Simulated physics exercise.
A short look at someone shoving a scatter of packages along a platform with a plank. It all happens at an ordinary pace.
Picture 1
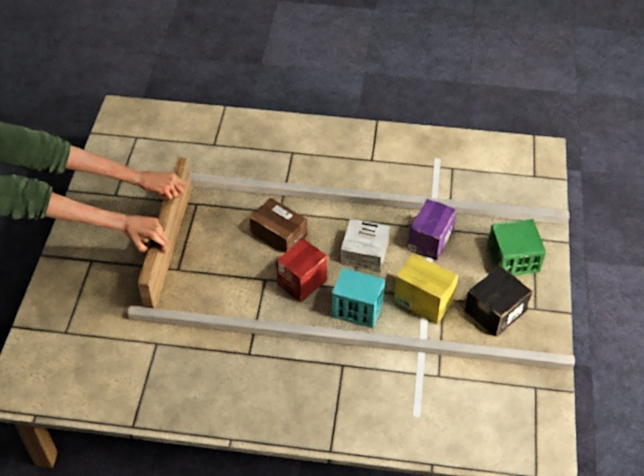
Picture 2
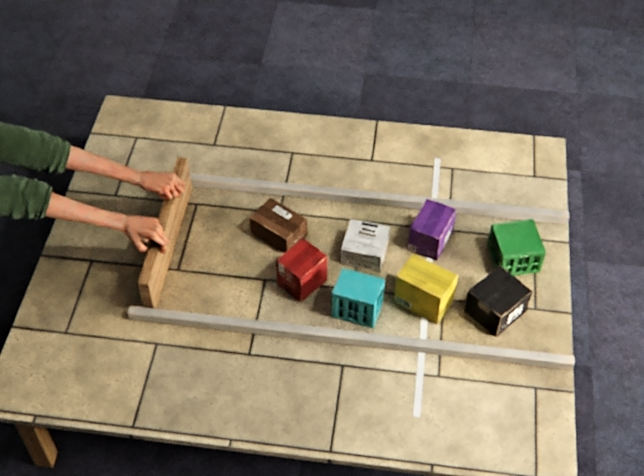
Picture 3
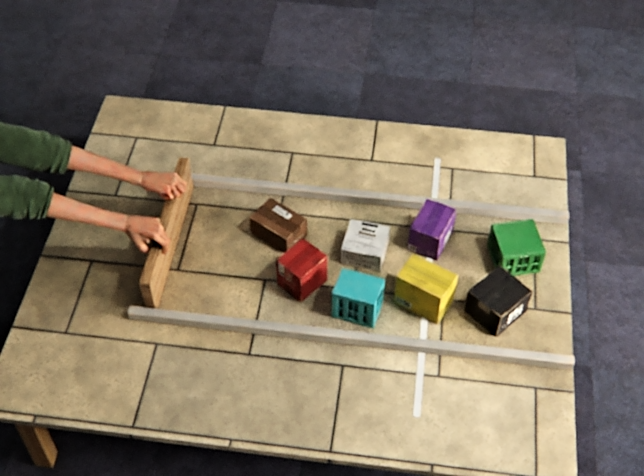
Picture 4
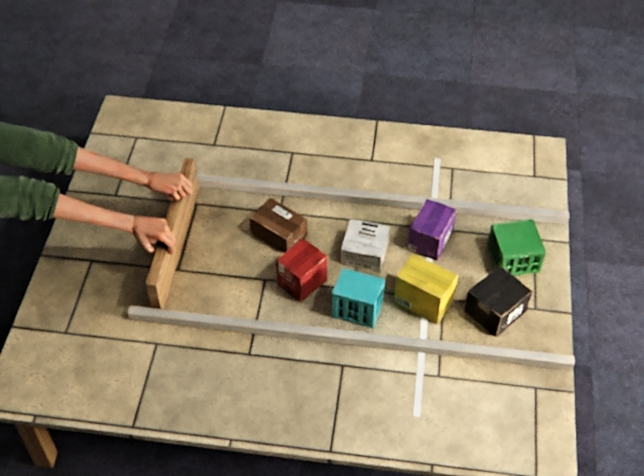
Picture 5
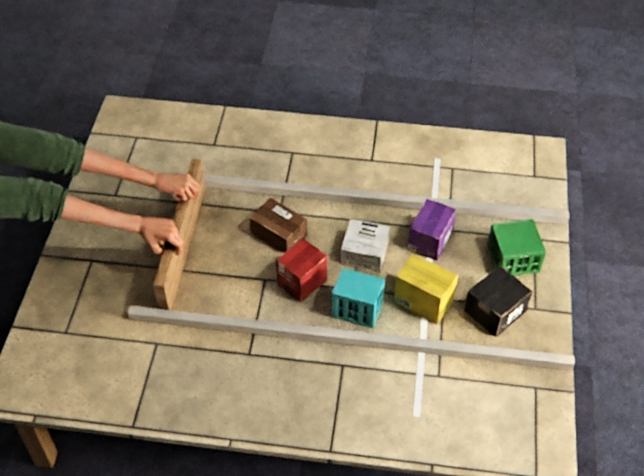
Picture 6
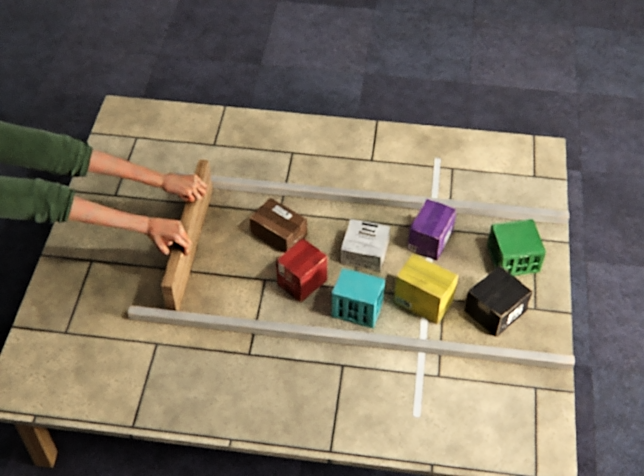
Hands inching a wooden plank slowly rightward between two pale rails, toward scattered colourful boxes that stay still on a tiled table.
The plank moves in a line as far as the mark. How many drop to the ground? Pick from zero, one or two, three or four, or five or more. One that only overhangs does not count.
In the end the number that fall off is zero.
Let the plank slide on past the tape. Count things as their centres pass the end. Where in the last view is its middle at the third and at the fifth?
Its middle is around (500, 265) and later (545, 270).
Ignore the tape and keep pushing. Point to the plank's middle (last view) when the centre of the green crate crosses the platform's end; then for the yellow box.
Near (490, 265) and (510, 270).
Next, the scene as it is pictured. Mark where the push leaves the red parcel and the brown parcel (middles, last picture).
The red parcel at (446, 274), the brown parcel at (460, 242).
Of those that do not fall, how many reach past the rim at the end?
It comes to 0.
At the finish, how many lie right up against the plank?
It touches 3.
Early on, none off yet; green crate at rest near (516, 248); black parcel at rest near (498, 301); purple parcel at rest near (432, 230).
Finally, the number that fall off is zero.
